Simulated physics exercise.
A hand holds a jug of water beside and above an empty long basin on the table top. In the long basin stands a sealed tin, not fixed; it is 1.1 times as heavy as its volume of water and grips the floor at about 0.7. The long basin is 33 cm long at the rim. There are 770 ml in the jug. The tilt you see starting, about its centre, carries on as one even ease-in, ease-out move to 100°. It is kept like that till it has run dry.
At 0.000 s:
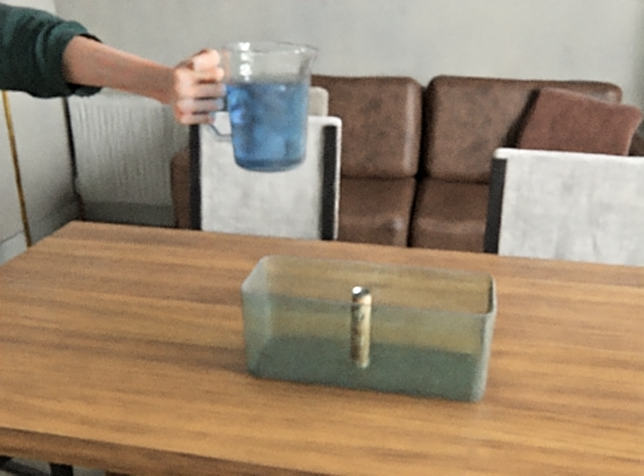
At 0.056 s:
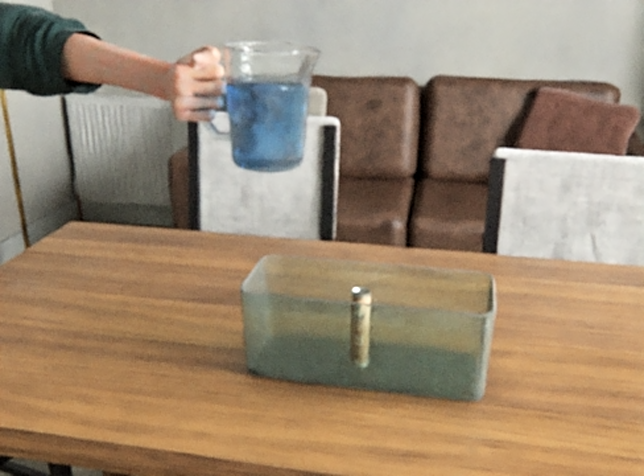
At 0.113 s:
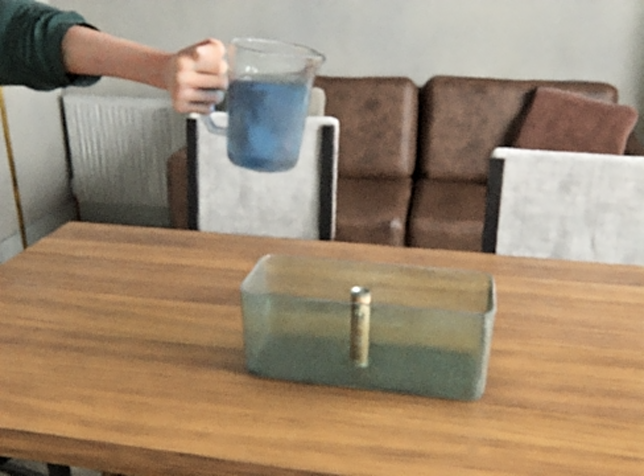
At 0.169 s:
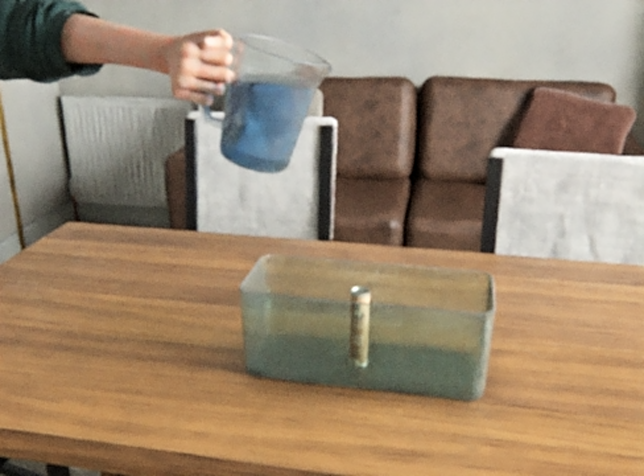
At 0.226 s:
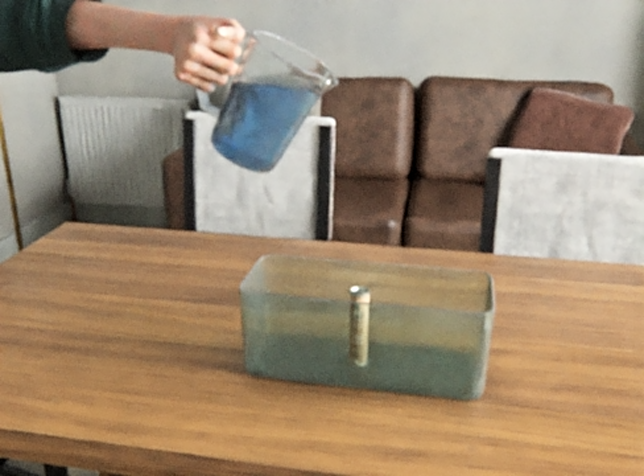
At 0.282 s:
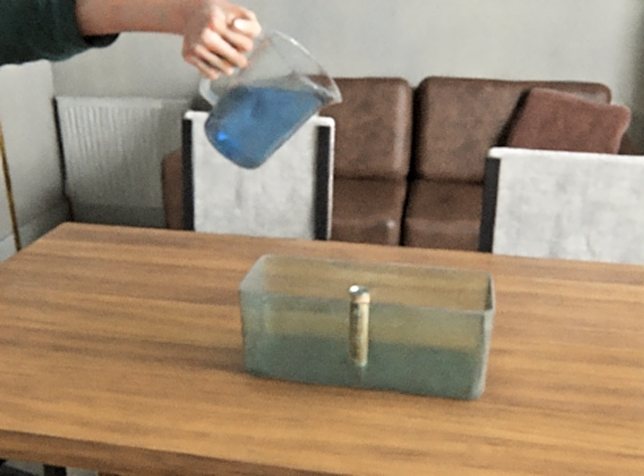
The clip shows a hand holding a clear jug of blue water above a wooden table, beside a long basin with a small upright tin inside, and steadily tilting the jug to the right.
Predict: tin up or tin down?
The tin keeps standing.
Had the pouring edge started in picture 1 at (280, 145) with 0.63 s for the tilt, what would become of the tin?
Then it goes over.
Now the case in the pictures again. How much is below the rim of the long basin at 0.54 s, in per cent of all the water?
Near 2 in a hundred.
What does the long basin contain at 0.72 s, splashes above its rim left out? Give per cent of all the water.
Near 40 in a hundred.
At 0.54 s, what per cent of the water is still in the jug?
Near 68 in a hundred.
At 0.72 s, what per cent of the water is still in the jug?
Some 26 per cent.
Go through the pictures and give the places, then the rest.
The first picture shows tilt 0°; pouring edge (319, 50); surface from (232, 78) to (308, 81); the long basin's rim runs from (253, 274) to (494, 295); the tin's top is at (361, 295).
The second picture shows tilt 2°; pouring edge (321, 52); surface from (233, 77) to (308, 81).
The third picture shows tilt 8°; pouring edge (326, 58); surface from (235, 77) to (310, 81).
The fourth picture shows tilt 17°; pouring edge (332, 68); surface from (236, 80) to (315, 84).
The fifth picture shows tilt 29°; pouring edge (338, 83); surface from (232, 95) to (322, 87).
The sixth picture shows tilt 42°; pouring edge (341, 100); surface from (218, 105) to (332, 93).
After 0.54 s the tilt is 95° and 69 per cent is still to pour; the tin stands where it began.
After 0.72 s the tilt is 100° and 27 per cent is still to pour; the tin stands where it began.
After 0.92 s the tilt is 100° and 7 per cent is still to pour; the tin stands where it began.
After 1.13 s the tilt is 100° and 1 per cent is still to pour; the tin stands where it began.
In the end the tin stands where it began.
